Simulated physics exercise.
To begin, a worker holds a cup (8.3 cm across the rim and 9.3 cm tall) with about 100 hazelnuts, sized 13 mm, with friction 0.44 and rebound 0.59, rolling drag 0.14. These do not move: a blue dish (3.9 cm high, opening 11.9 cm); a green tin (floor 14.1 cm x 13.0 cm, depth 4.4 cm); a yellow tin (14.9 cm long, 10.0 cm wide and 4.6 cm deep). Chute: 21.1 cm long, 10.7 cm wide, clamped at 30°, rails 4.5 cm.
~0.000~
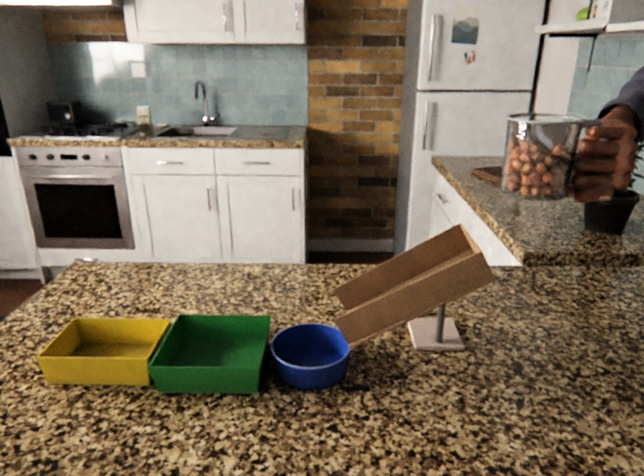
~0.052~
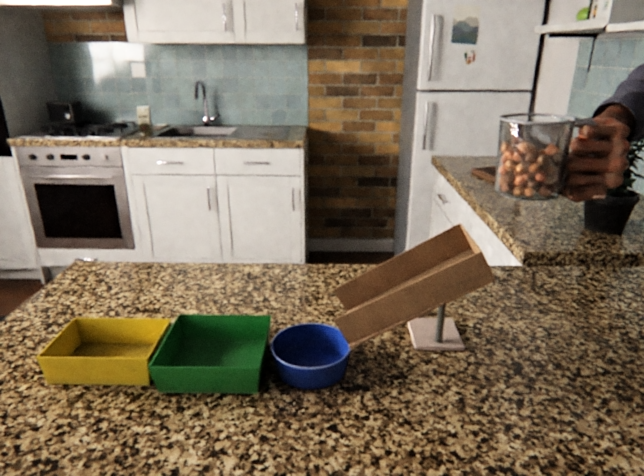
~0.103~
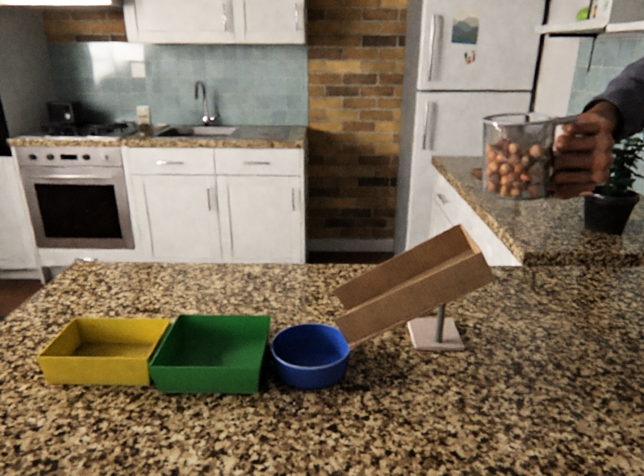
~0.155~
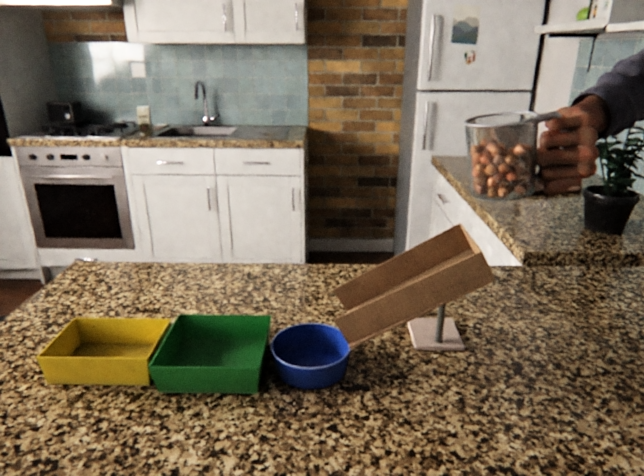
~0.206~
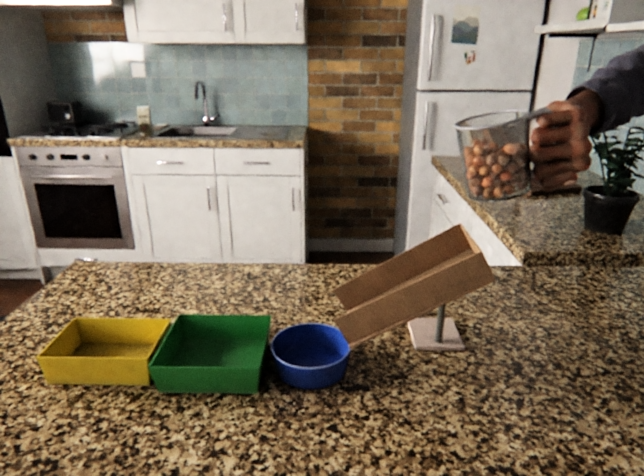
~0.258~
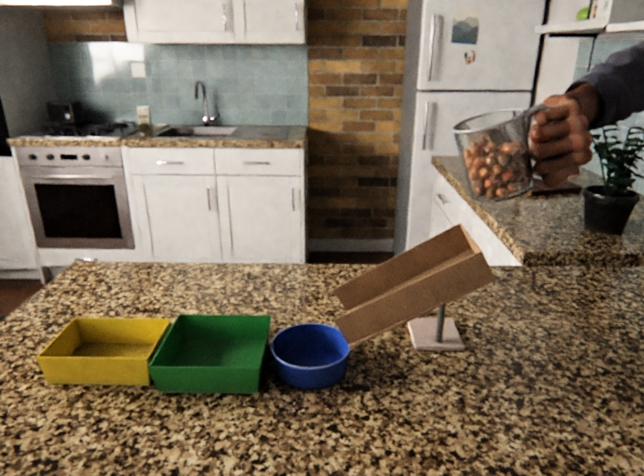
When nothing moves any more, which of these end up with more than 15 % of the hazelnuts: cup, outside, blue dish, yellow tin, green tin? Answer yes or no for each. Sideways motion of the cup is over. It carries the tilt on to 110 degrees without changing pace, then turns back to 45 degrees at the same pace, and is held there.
Cup: Yes, outside everything: No, blue dish: Yes, yellow tin: No, green tin: No.
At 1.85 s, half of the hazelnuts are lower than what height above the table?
Height estimate: Near 4 cm.
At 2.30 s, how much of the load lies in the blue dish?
By then, around 60 percent is in.
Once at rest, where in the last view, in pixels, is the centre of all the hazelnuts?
(316, 357), roughly.
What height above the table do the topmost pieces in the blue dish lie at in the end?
Around 3.5 centimetres above the table.
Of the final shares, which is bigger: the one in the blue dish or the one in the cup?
I'd say there's more in the blue dish.
Then, at 0.87 s, tilt 74 degrees; cup 100 %; middle of all pieces near (505, 161).
After 1.38 s, tilt 109 degrees; cup 70 %, slope 30 %; middle of all pieces near (471, 194).
After 1.85 s, tilt 67 degrees; cup 35 %, slope 10 %, blue dish 55 %; middle of all pieces near (361, 293).
After 2.30 s, tilt 45 degrees; cup 35 %, blue dish 60 %, outside 5 %; middle of all pieces near (359, 301).
At rest (3.0 s), cup 35 %, slope 0 %, blue dish 60 %, yellow tin 0 %, outside 5 %, green tin 0 %.
